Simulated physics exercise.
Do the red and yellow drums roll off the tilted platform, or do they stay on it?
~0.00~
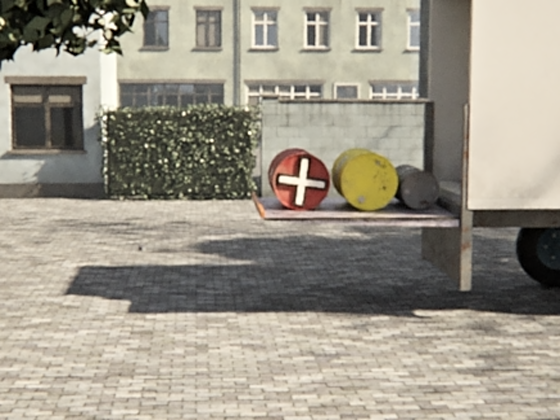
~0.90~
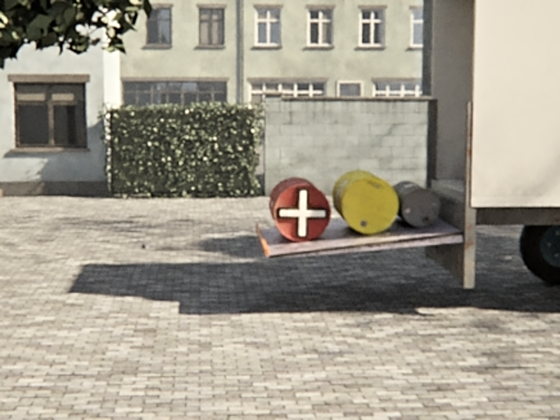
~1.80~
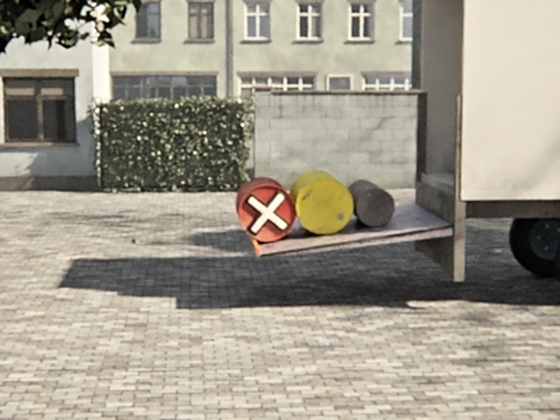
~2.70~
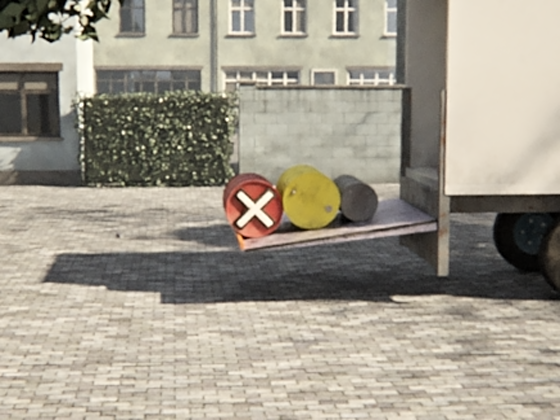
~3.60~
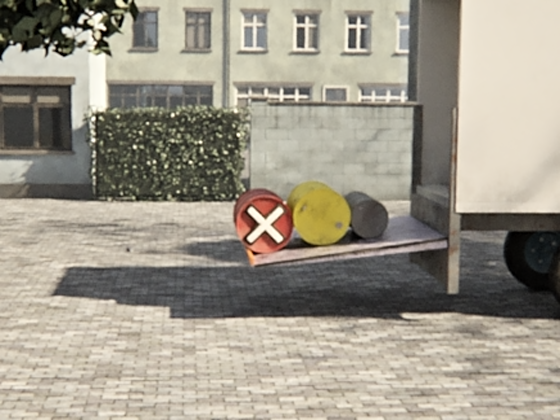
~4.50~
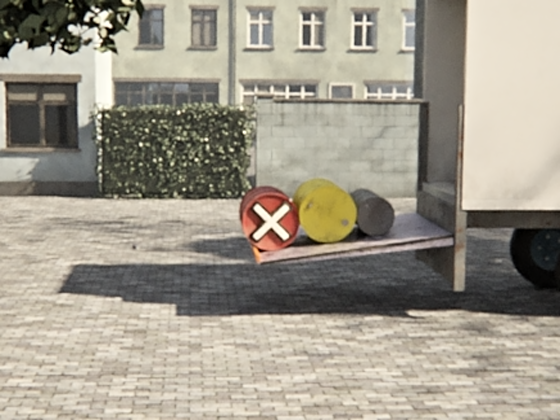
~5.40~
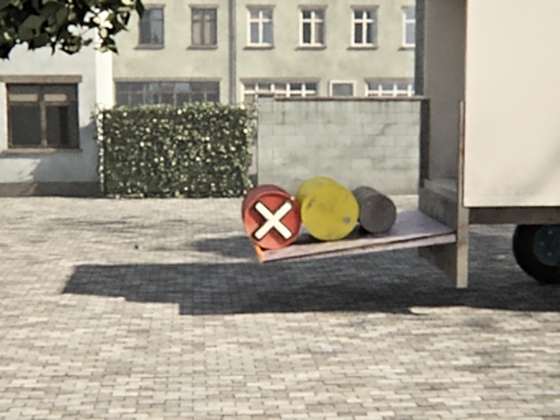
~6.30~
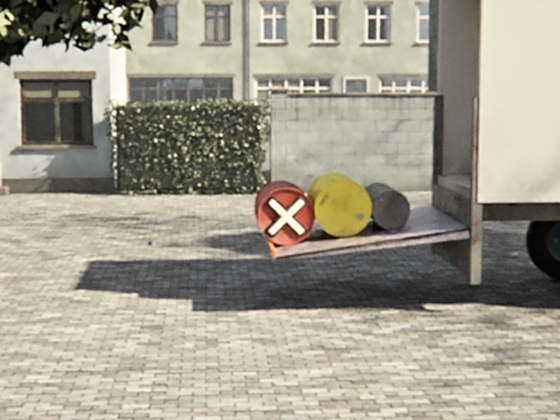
Both stay on it. The red drum comes to rest near the lower edge, with the yellow one beside it on the platform.
